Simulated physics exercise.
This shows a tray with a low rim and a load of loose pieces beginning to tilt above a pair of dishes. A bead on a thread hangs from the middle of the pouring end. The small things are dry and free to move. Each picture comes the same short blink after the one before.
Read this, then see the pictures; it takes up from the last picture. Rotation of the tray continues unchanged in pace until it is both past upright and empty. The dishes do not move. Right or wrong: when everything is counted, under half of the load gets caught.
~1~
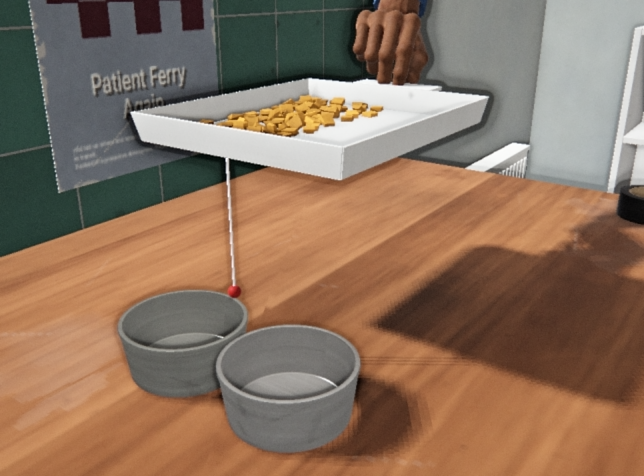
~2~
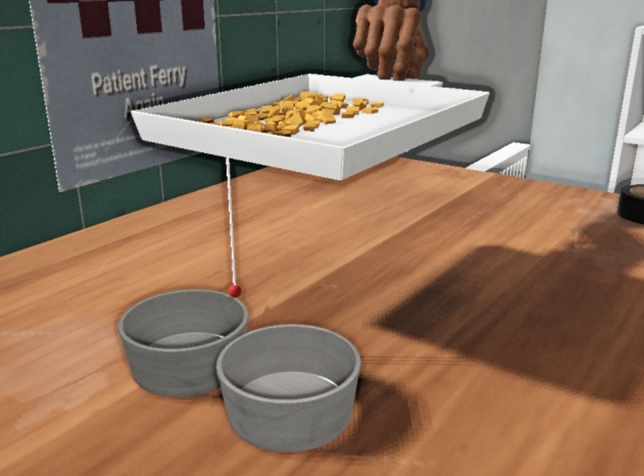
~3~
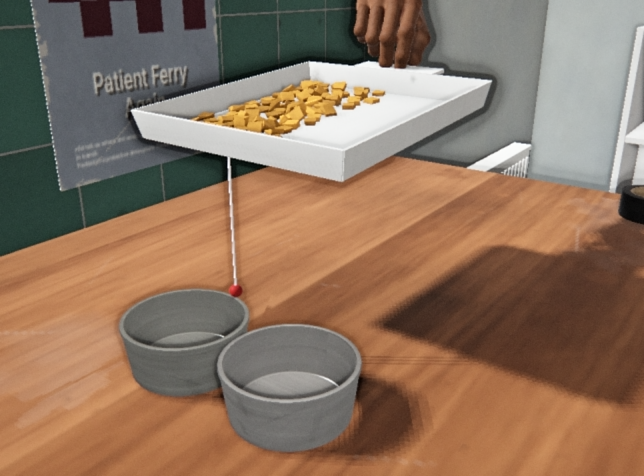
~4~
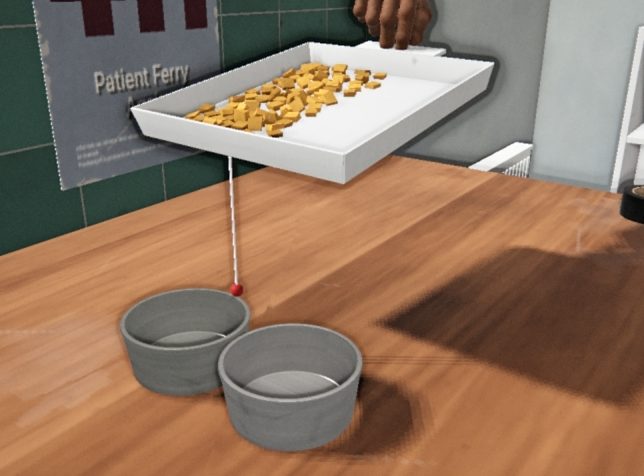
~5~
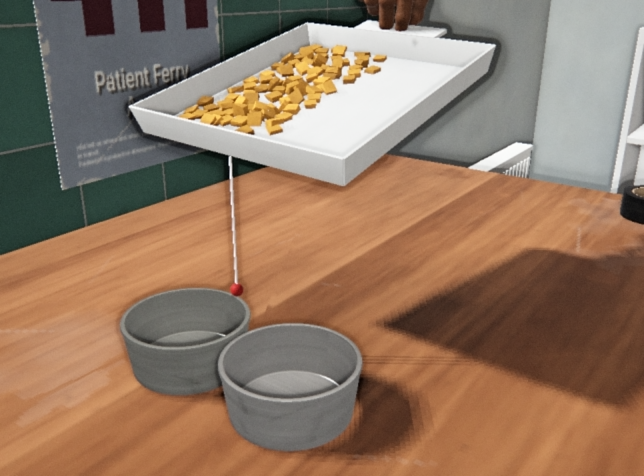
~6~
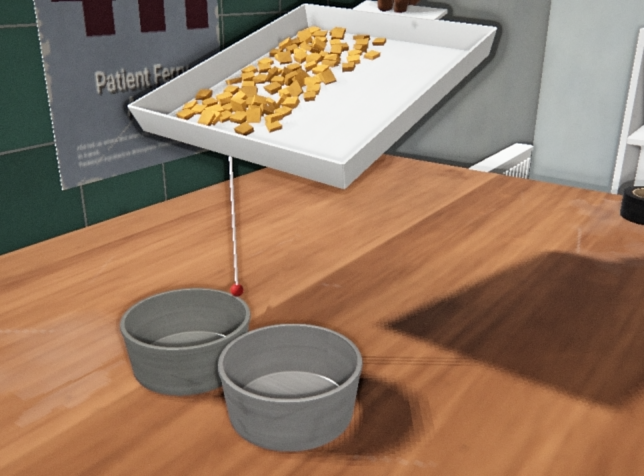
Wrong.
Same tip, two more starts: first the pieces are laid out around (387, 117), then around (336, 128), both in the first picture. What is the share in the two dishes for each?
First case: Close to 90 %; second case: Close to 90 %.
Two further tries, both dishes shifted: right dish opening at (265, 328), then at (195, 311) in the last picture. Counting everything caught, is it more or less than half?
Well, it comes to a lesser portion at first and a lesser portion after that.
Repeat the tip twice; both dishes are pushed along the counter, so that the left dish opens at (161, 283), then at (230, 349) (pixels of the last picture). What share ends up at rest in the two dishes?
In the first position around 10 percent, in the second around 60 percent.
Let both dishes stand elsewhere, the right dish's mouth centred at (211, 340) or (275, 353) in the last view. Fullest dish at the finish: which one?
First try: The right-side dish; second try: The right-side dish.
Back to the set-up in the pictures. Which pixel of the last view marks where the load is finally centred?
Around (258, 399), give or take.
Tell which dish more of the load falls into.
The one that comes out ahead is the rightward one.
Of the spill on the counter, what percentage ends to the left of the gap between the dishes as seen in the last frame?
That would be roughly 90 per cent.
Just after the last frame, tray tipped steeply; every one on the tray.
A moment on, tray tipped right over; the larger part on the tray; about a tenth in the right dish; just a few in the left dish; just a few outside both.
Further on, tray tipped past a quarter turn; roughly half in the right dish; roughly a quarter in the left dish; roughly a quarter outside both.
When it is over, tray tipped past a quarter turn; roughly half in the right dish; roughly a quarter in the left dish; roughly a quarter outside both.
